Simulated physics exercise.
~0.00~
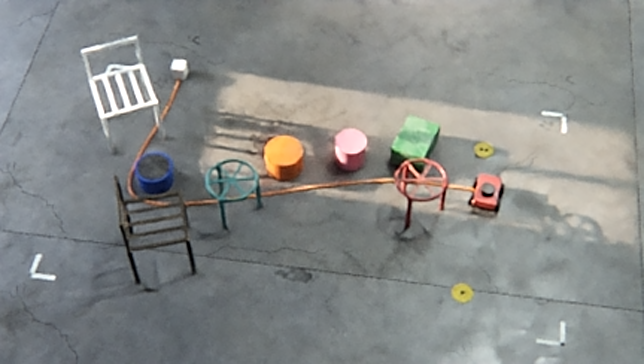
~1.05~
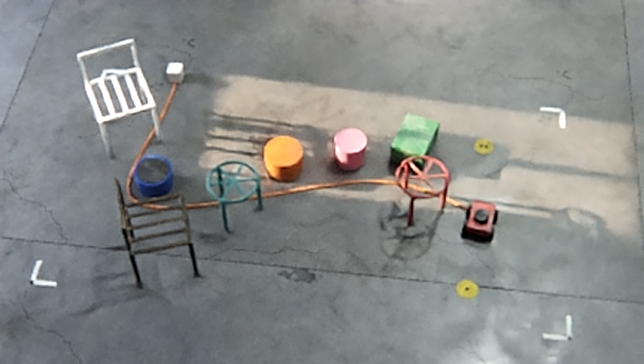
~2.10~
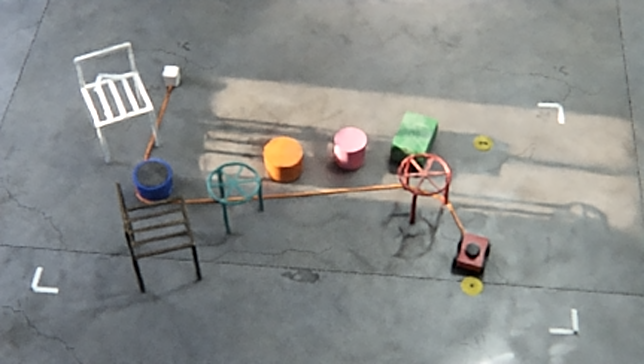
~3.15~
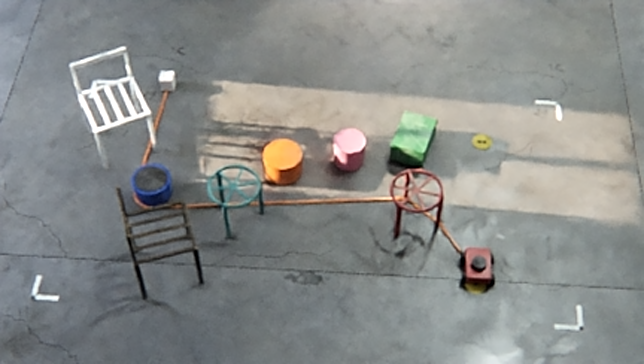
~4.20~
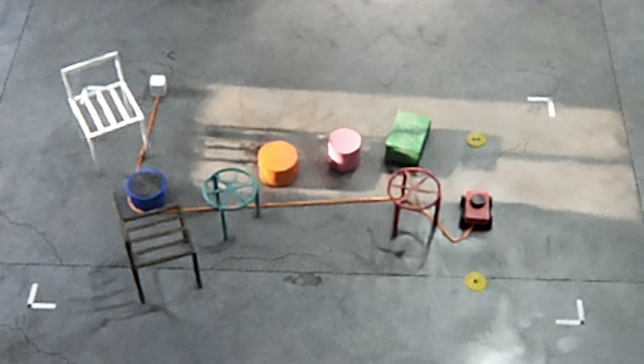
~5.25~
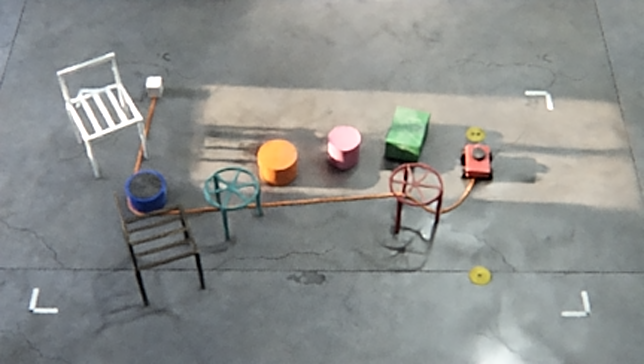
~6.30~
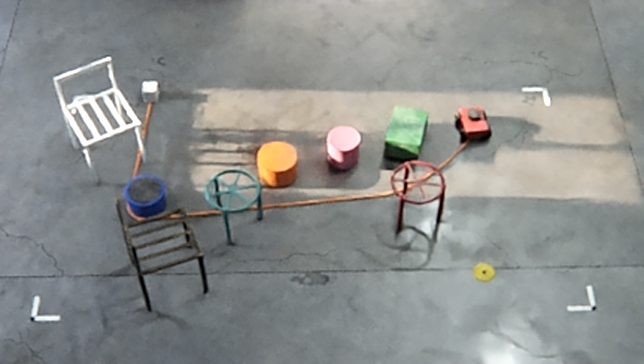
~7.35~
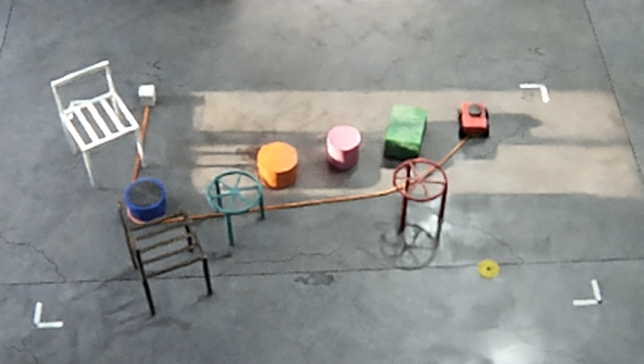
Small red cart on an orange lead driving down to a yellow mark, then up past a slightly shifted red stool and stopping.
